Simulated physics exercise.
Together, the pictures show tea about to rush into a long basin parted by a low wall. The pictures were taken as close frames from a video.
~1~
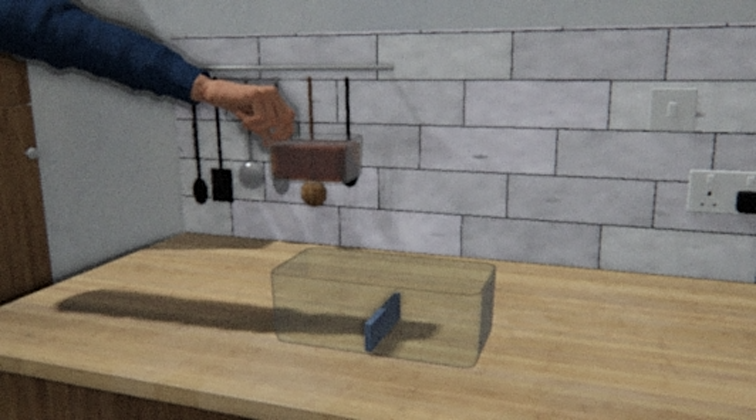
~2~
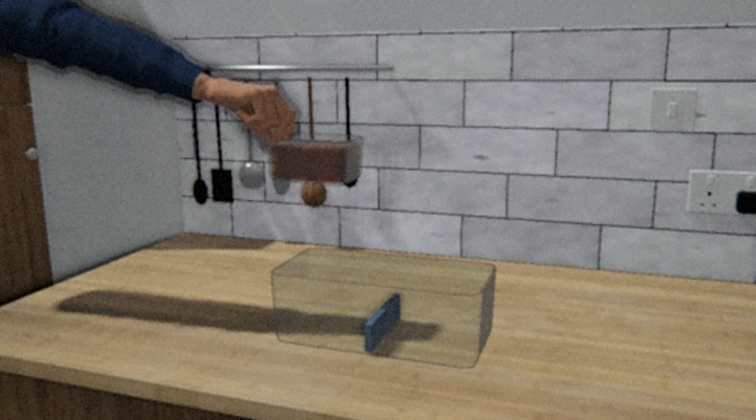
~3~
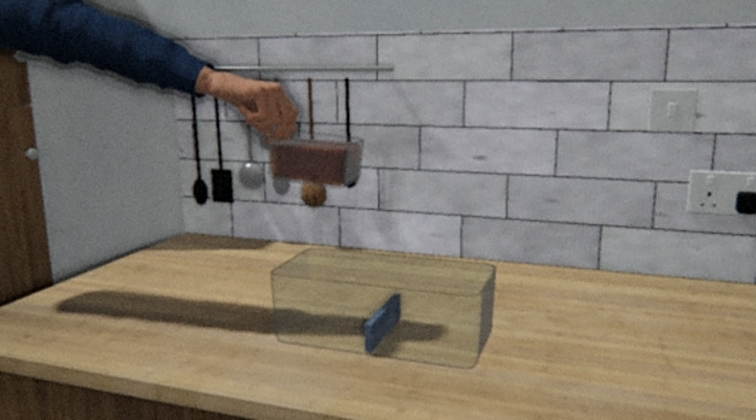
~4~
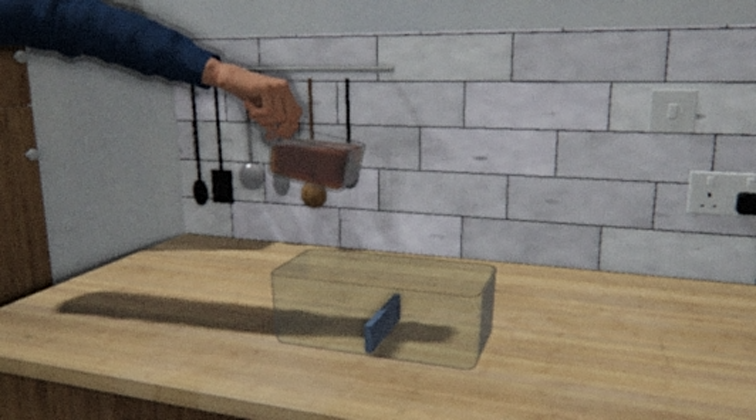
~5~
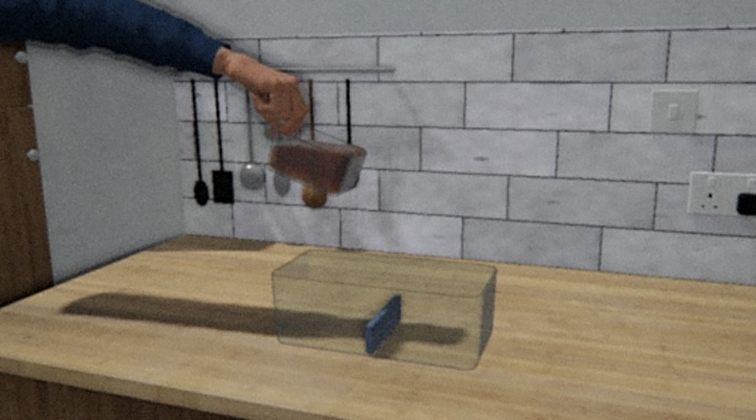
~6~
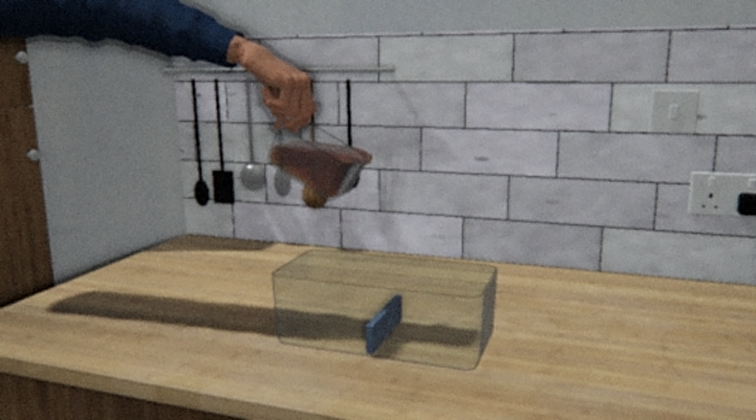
We see a hand reaching in from the left, holding a small clear container of reddish-brown tea above a long see-through basin with a low blue divider, and gradually tilting the container down to the right.
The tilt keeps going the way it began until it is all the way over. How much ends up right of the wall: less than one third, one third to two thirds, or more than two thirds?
High range.
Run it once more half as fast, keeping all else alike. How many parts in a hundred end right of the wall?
Around 75 percent ends up there.
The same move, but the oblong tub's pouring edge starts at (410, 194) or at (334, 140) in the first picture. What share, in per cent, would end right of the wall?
About 95 and 50 per cent.
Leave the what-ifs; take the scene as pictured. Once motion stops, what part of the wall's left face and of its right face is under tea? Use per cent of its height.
Left about 10, right about 40.
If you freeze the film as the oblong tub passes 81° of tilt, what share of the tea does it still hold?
Around 30 percent remains.
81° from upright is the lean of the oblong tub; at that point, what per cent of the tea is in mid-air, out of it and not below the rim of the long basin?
Around 50 in a hundred.
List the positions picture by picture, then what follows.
It leans 0°; its right rim is at (354, 139); the tea meets the walls at (281, 142) and (355, 145); the long basin's rim runs from (290, 260) to (489, 280); the wall's top is at (384, 308), in the first frame.
It leans 1°; its right rim is at (355, 141); the tea meets the walls at (281, 142) and (355, 146), in the second frame.
It leans 5°; its right rim is at (356, 144); the tea meets the walls at (282, 142) and (356, 147), in the third frame.
It leans 11°; its right rim is at (357, 149); the tea meets the walls at (283, 142) and (357, 148), in the fourth frame.
It leans 19°; its right rim is at (359, 156); the tea meets the walls at (283, 143) and (360, 152); 1 per cent is over the edge, in the fifth frame.
It leans 28°; its right rim is at (360, 164); the tea meets the walls at (283, 143) and (361, 158); 6 per cent is over the edge, in the sixth frame.
A moment on, the oblong tub is tipped on its side and 28 per cent is still to pour, 1 is left of the wall and 22 right of it.
Next, the oblong tub is tipped on its side and 9 per cent is still to pour, 8 is left of the wall and 75 right of it.
Then the oblong tub is tipped on its side and 3 per cent is still to pour, 18 is left of the wall and 76 right of it.
Later the oblong tub is tipped on its side and 1 per cent is still to pour, 21 is left of the wall and 76 right of it.
In the end 22 per cent lies left of the wall, 76 right of it and 2 outside.
